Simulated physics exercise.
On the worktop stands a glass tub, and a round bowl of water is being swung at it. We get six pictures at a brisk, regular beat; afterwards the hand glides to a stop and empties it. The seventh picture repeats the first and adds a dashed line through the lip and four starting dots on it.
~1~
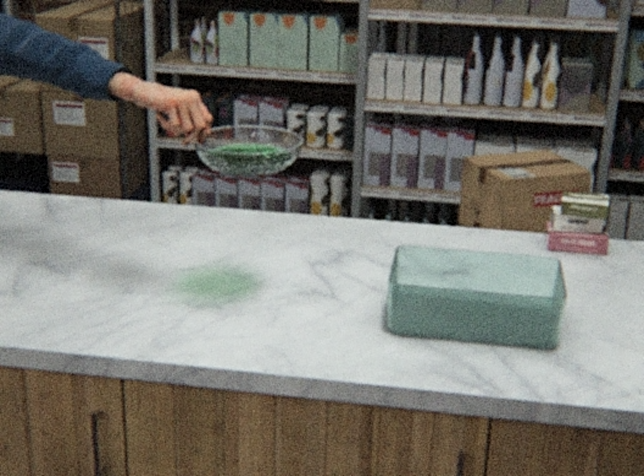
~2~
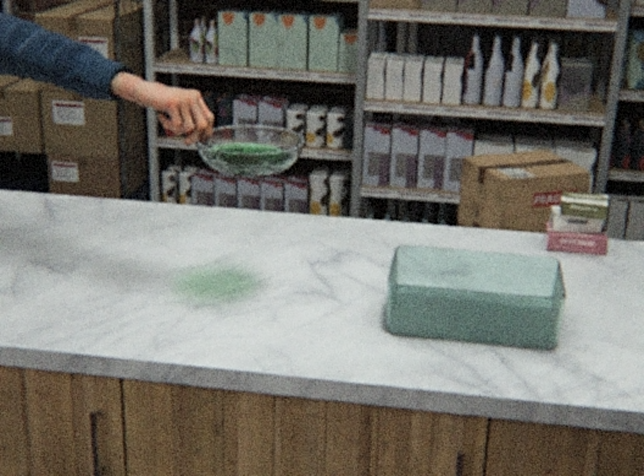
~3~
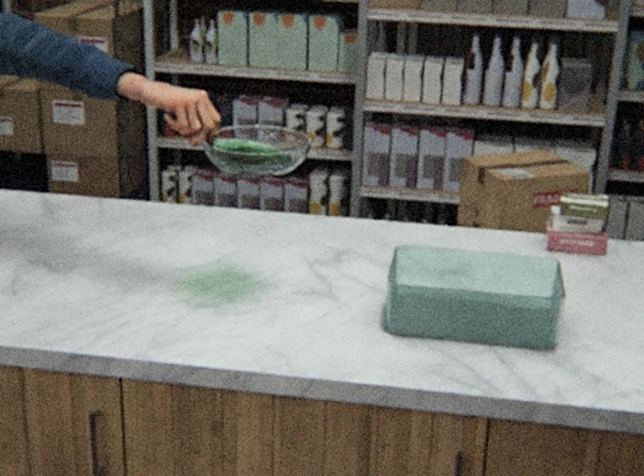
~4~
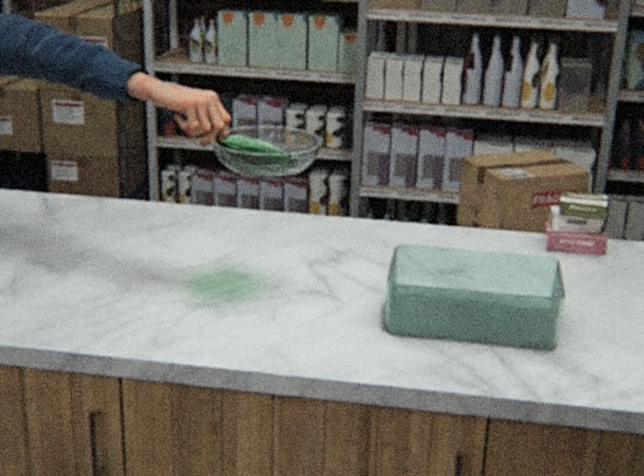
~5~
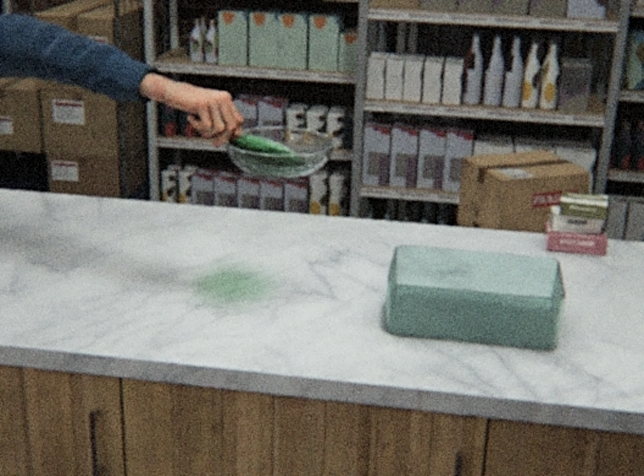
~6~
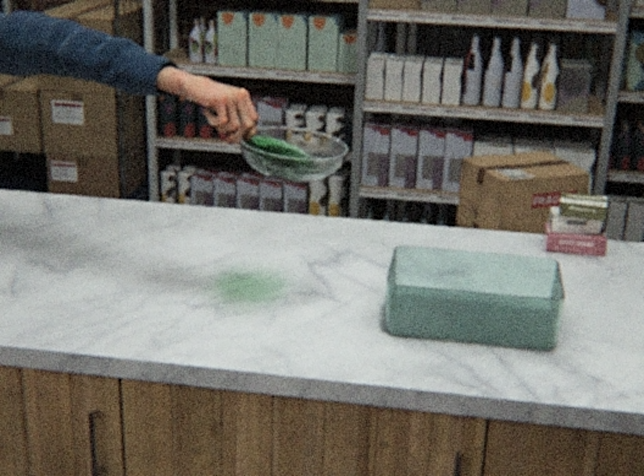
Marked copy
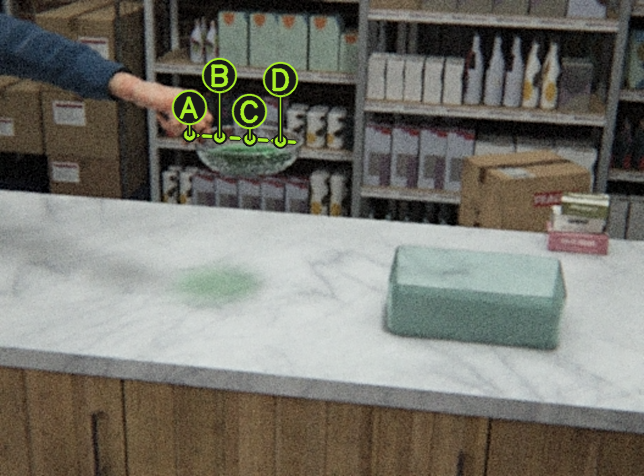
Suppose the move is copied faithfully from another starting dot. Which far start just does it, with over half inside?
Take D.
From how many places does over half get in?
One of them.
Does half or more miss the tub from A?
Yes.
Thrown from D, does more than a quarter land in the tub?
Yes, clearly.
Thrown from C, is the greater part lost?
Yes.
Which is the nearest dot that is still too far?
C it is.
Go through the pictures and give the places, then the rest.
Upright, lip at (300, 142); tub from (387, 331) to (558, 347); nothing has left yet, in the first picture.
Upright, lip at (302, 142); nothing has left yet, in the second picture.
Upright, lip at (308, 143); nothing has left yet, in the third picture.
Upright, lip at (319, 143); nothing has left yet, in the fourth picture.
Upright, lip at (332, 144); nothing has left yet, in the fifth picture.
Tipped about 5°, lip at (346, 150); nothing has left yet, in the sixth picture.
On the marked copy, A at (189, 135); B at (219, 137); C at (249, 139); D at (280, 141).
If A is chosen, about 0 % lands in the tub, 99 % falls short.
If B is chosen, about 5 % lands in the tub, 94 % falls short.
If C is chosen, about 32 % lands in the tub, 64 % falls short and 3 % goes beside or beyond.
If D is chosen, about 63 % lands in the tub, 27 % falls short and 10 % goes beside or beyond.
